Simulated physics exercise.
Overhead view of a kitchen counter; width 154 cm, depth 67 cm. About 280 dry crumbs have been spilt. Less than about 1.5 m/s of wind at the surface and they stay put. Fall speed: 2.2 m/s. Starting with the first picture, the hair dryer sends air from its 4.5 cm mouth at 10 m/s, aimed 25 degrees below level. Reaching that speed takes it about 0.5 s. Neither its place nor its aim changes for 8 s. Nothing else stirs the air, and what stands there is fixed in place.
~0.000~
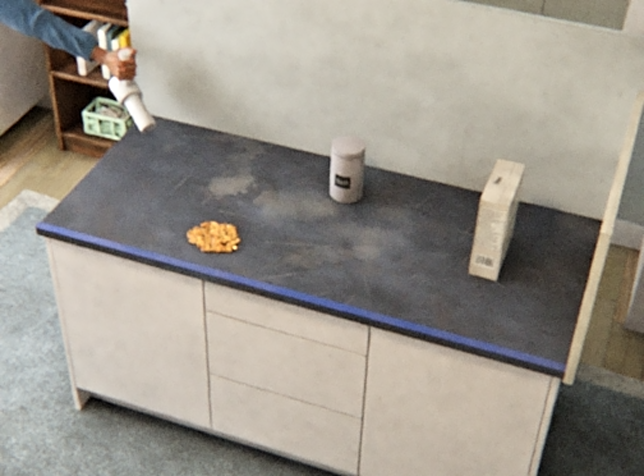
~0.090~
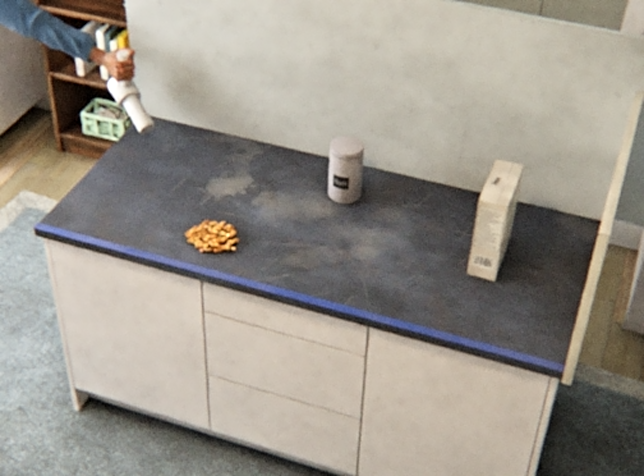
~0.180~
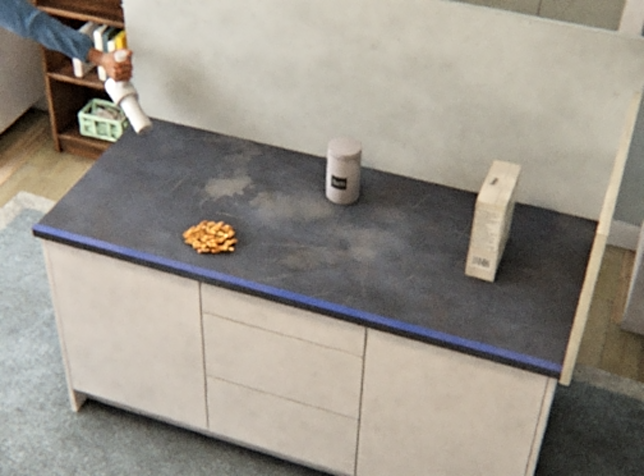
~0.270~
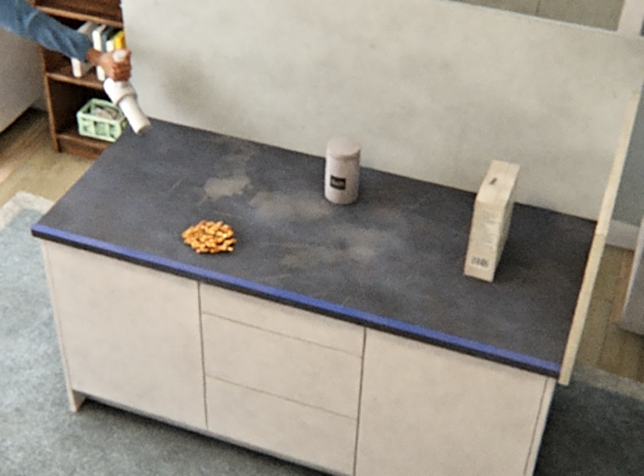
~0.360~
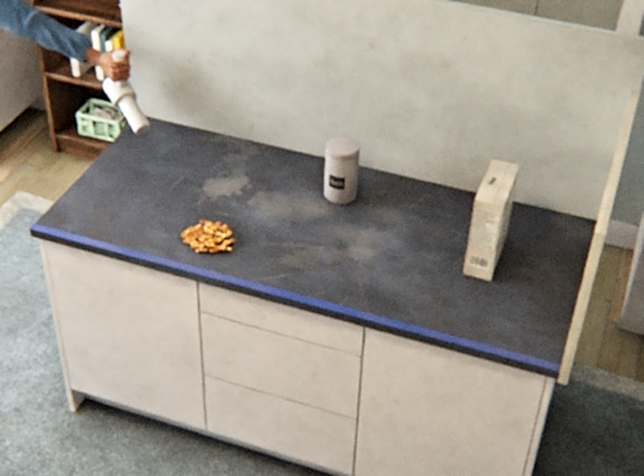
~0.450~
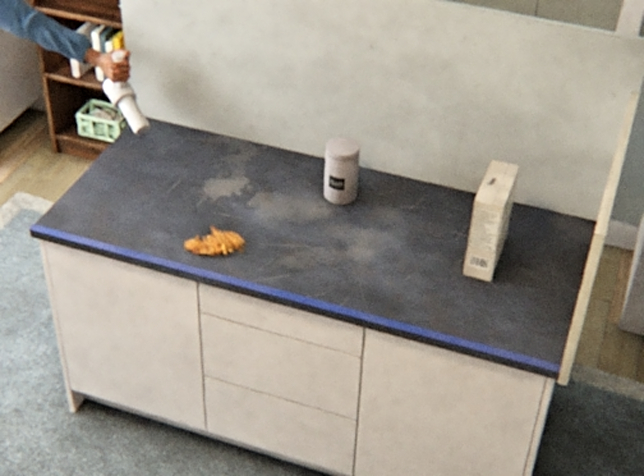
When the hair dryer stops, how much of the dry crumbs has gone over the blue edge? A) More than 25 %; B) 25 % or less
A.
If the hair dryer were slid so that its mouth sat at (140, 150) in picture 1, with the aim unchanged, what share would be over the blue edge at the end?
Outcome: Some 100 in a hundred.
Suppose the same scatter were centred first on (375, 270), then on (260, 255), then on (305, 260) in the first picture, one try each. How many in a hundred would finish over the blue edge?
Taking the three spots in order, you'd get around 15 percent, 100 percent and 100 percent.
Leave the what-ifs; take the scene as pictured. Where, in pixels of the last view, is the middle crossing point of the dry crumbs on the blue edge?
The middle of the crossings lies near (248, 289) in the last picture.
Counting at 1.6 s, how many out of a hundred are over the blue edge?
100 %, roughly.
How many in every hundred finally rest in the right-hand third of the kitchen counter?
0 %.
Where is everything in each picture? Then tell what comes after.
In the first picture, the middle of the dry crumbs is near (216, 237), none has stirred yet and the mouth of the hair dryer is at (149, 128).
In the second picture, the middle of the dry crumbs is near (214, 237), none has stirred yet and the blue edge is centred on (280, 295).
In the third picture, the middle of the dry crumbs is near (212, 238), none has stirred yet, the top of a jar is at (345, 146) and the top of a carton is at (500, 182).
In the fourth picture, the middle of the dry crumbs is near (211, 238) and none has stirred yet.
In the fifth picture, the middle of the dry crumbs is near (210, 238) and none has stirred yet.
In the sixth picture, the middle of the dry crumbs is near (217, 245), the farthest in sight from the hair dryer is at (240, 250) and about 60 % have left their places.
After 1.6 s, 100 % are over the blue edge; 100 % have settled or left.
After 2.6 s, 100 % are over the blue edge; 100 % have settled or left.
After 4.4 s, 100 % are over the blue edge; 100 % have settled or left.
After 8.0 s, at the end, 100 % are over the blue edge.
